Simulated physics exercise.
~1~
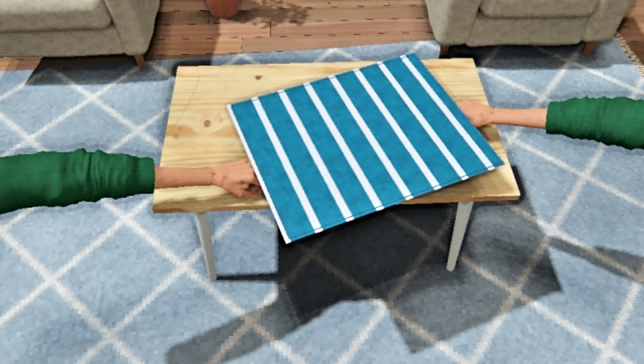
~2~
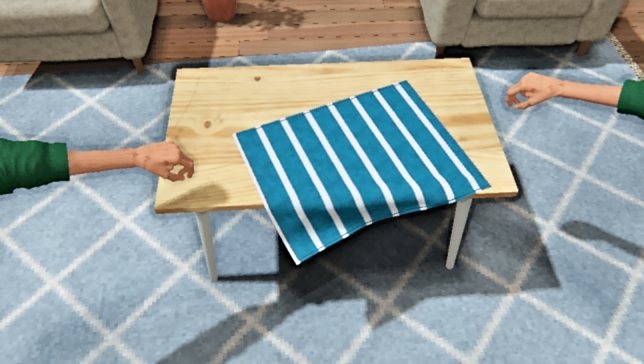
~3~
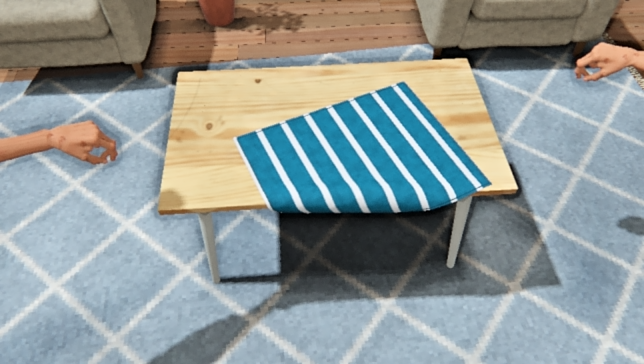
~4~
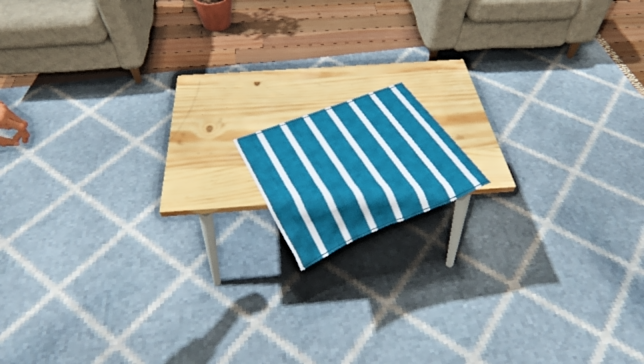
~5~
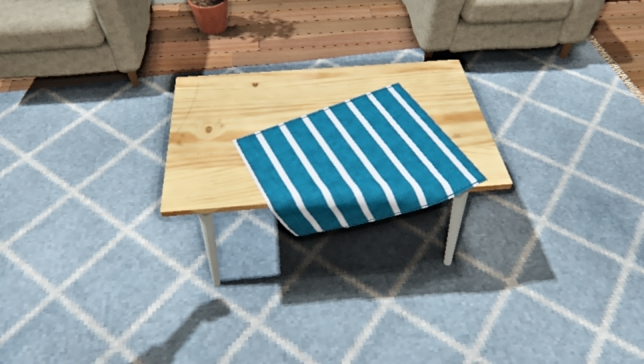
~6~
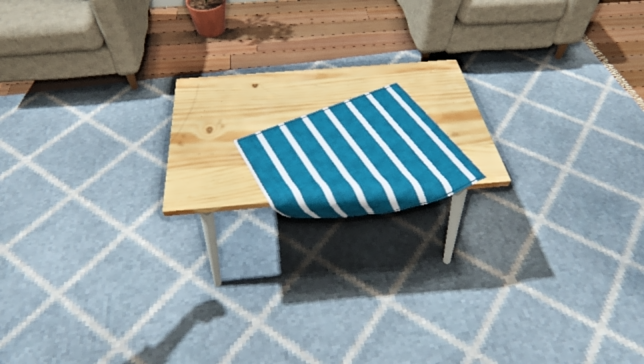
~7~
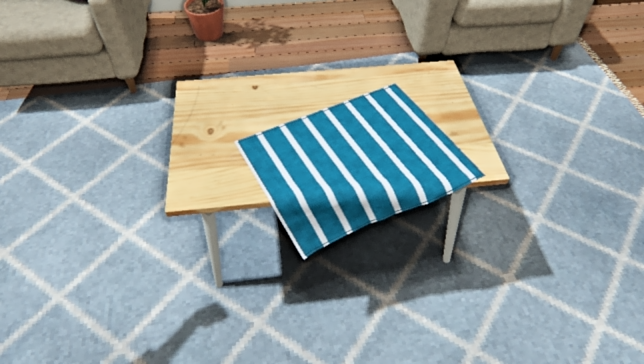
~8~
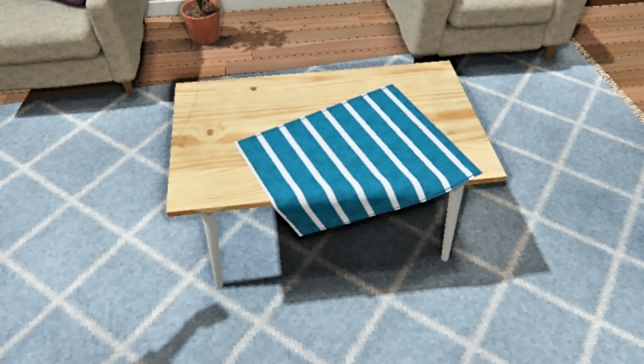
On a wooden table, hands release a striped blue cloth, which stays draped over the front edge.
